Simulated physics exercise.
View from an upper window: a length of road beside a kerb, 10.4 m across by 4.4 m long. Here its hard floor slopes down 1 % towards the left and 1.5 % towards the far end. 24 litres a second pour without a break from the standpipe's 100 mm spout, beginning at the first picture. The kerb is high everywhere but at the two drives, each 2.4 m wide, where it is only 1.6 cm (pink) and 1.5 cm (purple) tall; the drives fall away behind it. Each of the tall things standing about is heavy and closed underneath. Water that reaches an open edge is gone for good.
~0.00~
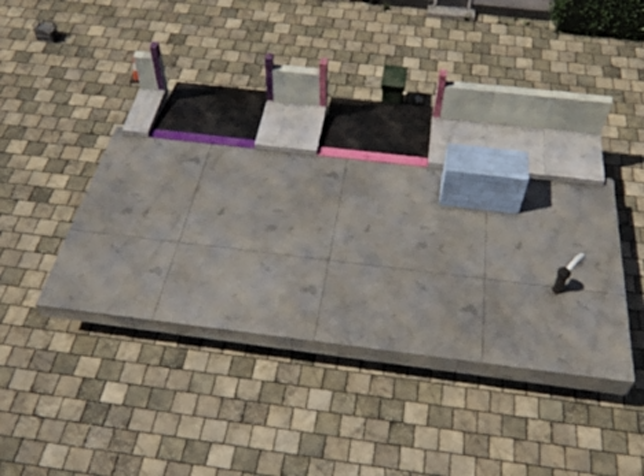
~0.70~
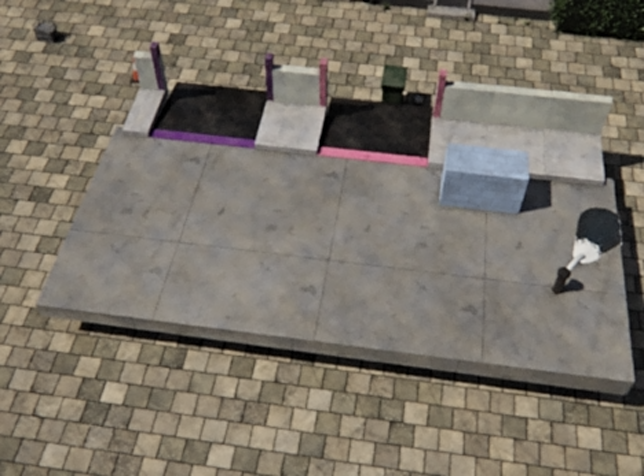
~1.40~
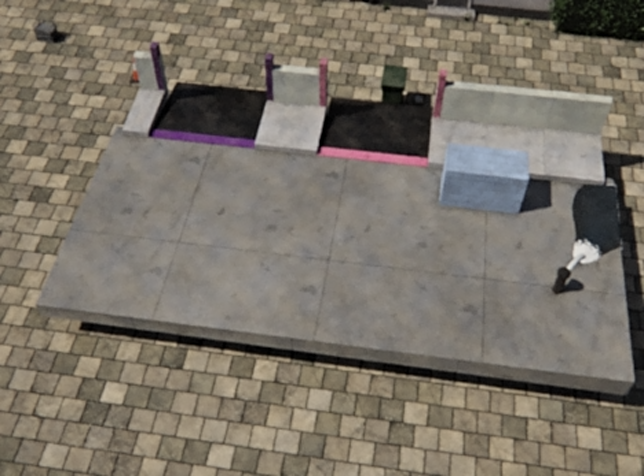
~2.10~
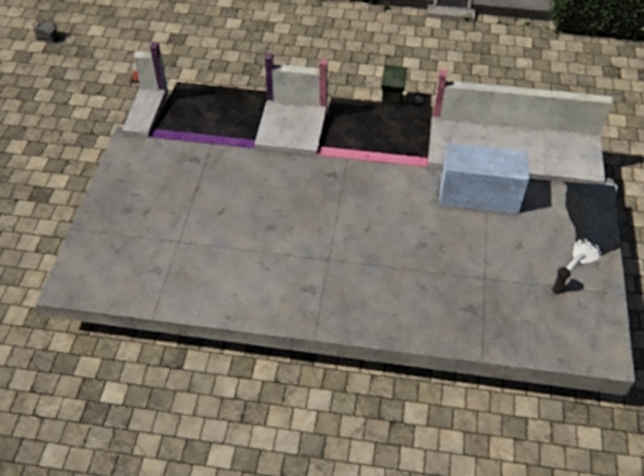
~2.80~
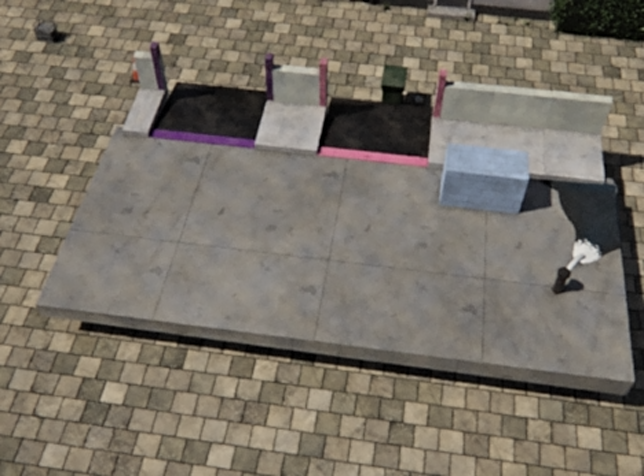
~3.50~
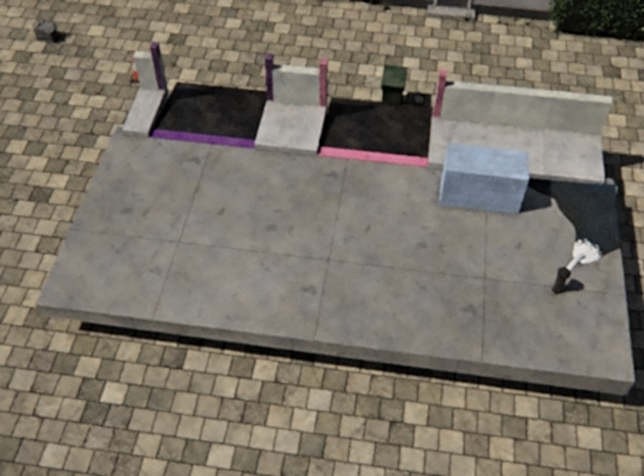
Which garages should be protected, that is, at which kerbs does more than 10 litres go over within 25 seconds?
At the pink driveway the total remains beneath the mark; at the purple driveway the total remains beneath the mark.
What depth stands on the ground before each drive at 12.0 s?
In centimetres, pink: 1.0; purple: 0.0.
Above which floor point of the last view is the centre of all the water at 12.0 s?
(514, 196).
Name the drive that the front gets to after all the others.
The purple one.
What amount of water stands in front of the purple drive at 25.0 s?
1.4 cm.
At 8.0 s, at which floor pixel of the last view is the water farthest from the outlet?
Tip position: Roughly (416, 168), last view.
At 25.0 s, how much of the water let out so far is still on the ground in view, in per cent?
22 %.
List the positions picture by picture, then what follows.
In the first picture, the jet has just started at (571, 267); the ground is still dry.
The second picture shows from the spout at (571, 267) the water has spread over 0.9 m2; its tip is at (611, 212), and it is 1.7 cm deep on average.
The third picture shows the jet leaves at (571, 267); the sheet reaches (614, 187), 3.0 m away, and wets 1.5 m2.
The fourth picture shows the jet leaves at (571, 267); the sheet reaches (614, 187), 3.0 m away, and wets 1.7 m2.
The fifth picture shows from the spout at (571, 267) the water has spread over 1.8 m2; its tip is at (614, 187), and it is 1.5 cm deep on average.
The sixth picture shows the jet leaves at (571, 267); the sheet reaches (614, 187), 3.0 m away, and wets 2.1 m2.
After 5.0 s water covers 5 % of the floor and is deepest (6 cm) near (584, 252); pink driveway not reached, purple driveway not reached.
After 8.0 s water covers 5 % of the floor and is deepest (6 cm) near (584, 252); pink driveway not reached, purple driveway not reached.
After 12.0 s water covers 10 % of the floor and is deepest (5 cm) near (584, 252); pink driveway 1 cm at the lowered kerb, 0 L in, purple driveway not reached.
After 16.0 s water covers 15 % of the floor and is deepest (5 cm) near (584, 252); pink driveway 1.4 cm at the lowered kerb, 0 L in, purple driveway not reached.
After 25.0 s water covers 20 % of the floor and is deepest (6 cm) near (584, 252); pink driveway 1.6 cm at the lowered kerb, 0 L in, purple driveway 1.4 cm at the lowered kerb, 0 L in.
